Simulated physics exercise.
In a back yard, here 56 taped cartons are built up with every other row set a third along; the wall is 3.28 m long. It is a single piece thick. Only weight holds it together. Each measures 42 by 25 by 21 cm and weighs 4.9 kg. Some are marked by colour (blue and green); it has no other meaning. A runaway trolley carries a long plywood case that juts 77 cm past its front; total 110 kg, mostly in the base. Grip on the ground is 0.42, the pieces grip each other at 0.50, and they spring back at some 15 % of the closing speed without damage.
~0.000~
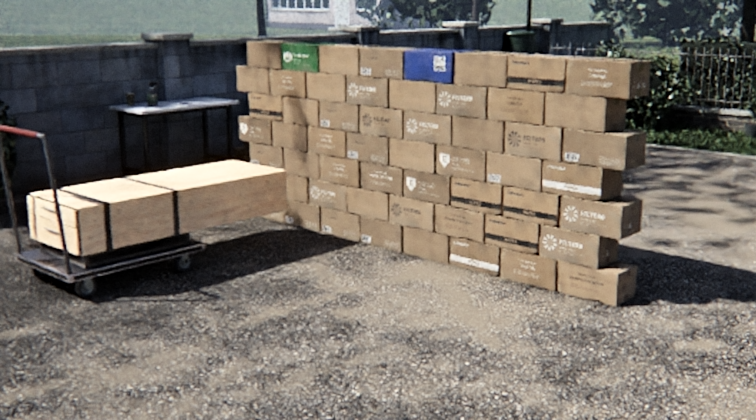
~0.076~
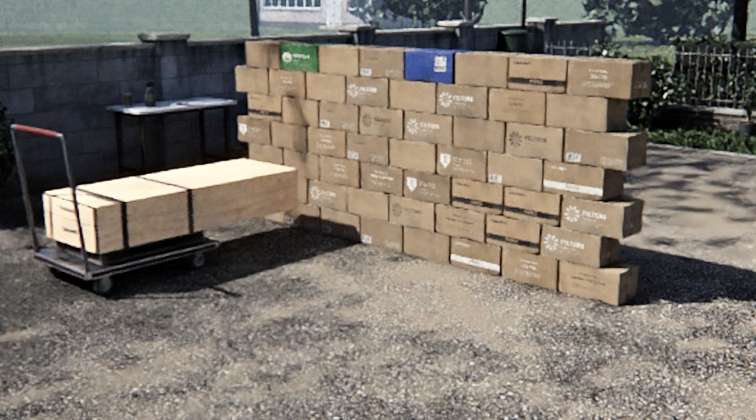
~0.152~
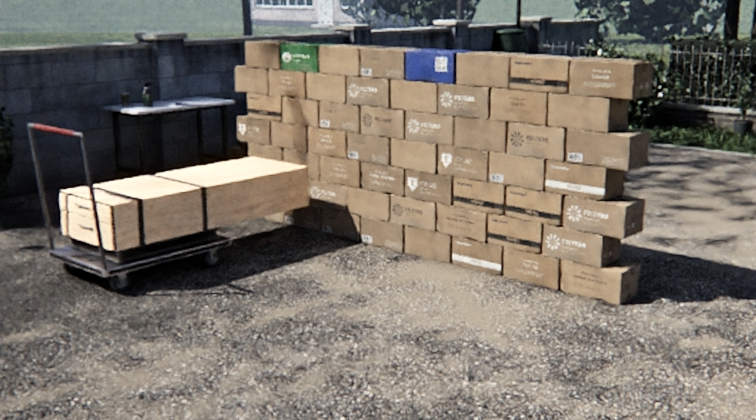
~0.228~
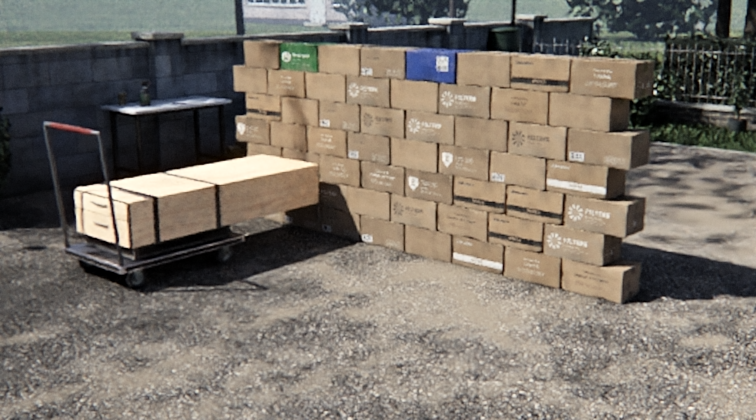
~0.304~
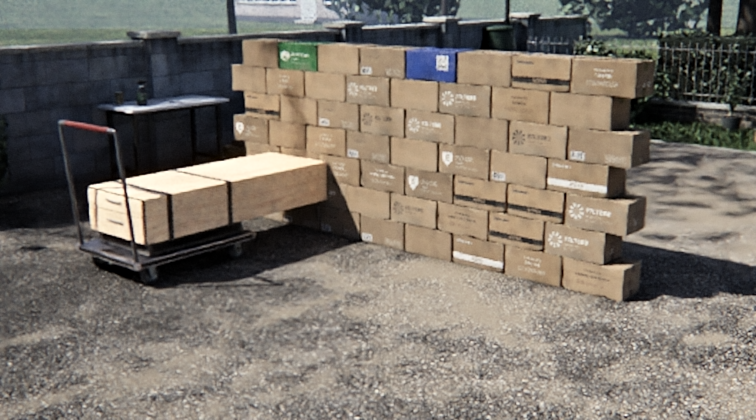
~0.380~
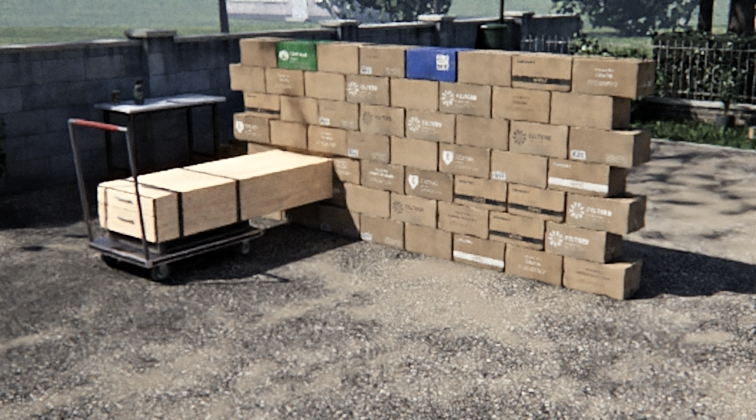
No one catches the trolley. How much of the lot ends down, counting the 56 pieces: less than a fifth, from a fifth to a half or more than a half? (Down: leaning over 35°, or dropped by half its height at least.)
The part is fewer than one in five.
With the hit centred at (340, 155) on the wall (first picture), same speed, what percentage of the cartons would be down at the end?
In that case about 0 per cent.
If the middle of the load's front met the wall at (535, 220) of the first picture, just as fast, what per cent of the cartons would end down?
Then about 0 per cent.
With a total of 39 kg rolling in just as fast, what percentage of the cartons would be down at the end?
In that case about 0 per cent.
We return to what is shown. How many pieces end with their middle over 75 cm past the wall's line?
Some 0 pieces.
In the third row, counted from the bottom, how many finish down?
0 from that row.
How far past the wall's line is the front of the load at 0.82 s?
Roughly 15 cm.
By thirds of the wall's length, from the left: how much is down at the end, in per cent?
In per cent: Left 0, middle 0, right 0.
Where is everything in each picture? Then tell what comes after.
In the first frame (pixels give the middle of a visible side; the camera moves round a little), load (281, 183) 43 cm short of the wall; green carton (299, 58); blue carton (427, 67); none has stirred.
The second frame shows load (292, 182) 32 cm short of the wall; green carton (299, 58).
The third frame shows load (303, 180) 22 cm short of the wall; green carton (298, 58).
The fourth frame shows load (313, 177) 11 cm short of the wall; green carton (298, 58).
The fifth frame shows load (322, 174) just touching; green carton (297, 57).
The sixth frame shows load (327, 172) 6 cm into the wall's line; green carton (296, 56); blue carton (430, 65); movement in 8 of them.
After 0.48 s, load 12 cm past the wall's line, still rolling; none of the 56 cartons down, 16 disturbed; green carton 20 mm from its place.
After 0.82 s, load 15 cm past the wall's line, stopped; none of the 56 cartons down, 20 disturbed; green carton 9 cm from its place.
In the end (1.5 s), load 14 cm past the wall's line, stopped; none of the 56 cartons down, 18 disturbed; green carton 51 mm from its place; blue carton unmoved. That is 0 per cent. From the last view, middles, green carton near (312, 55), blue carton near (441, 64).
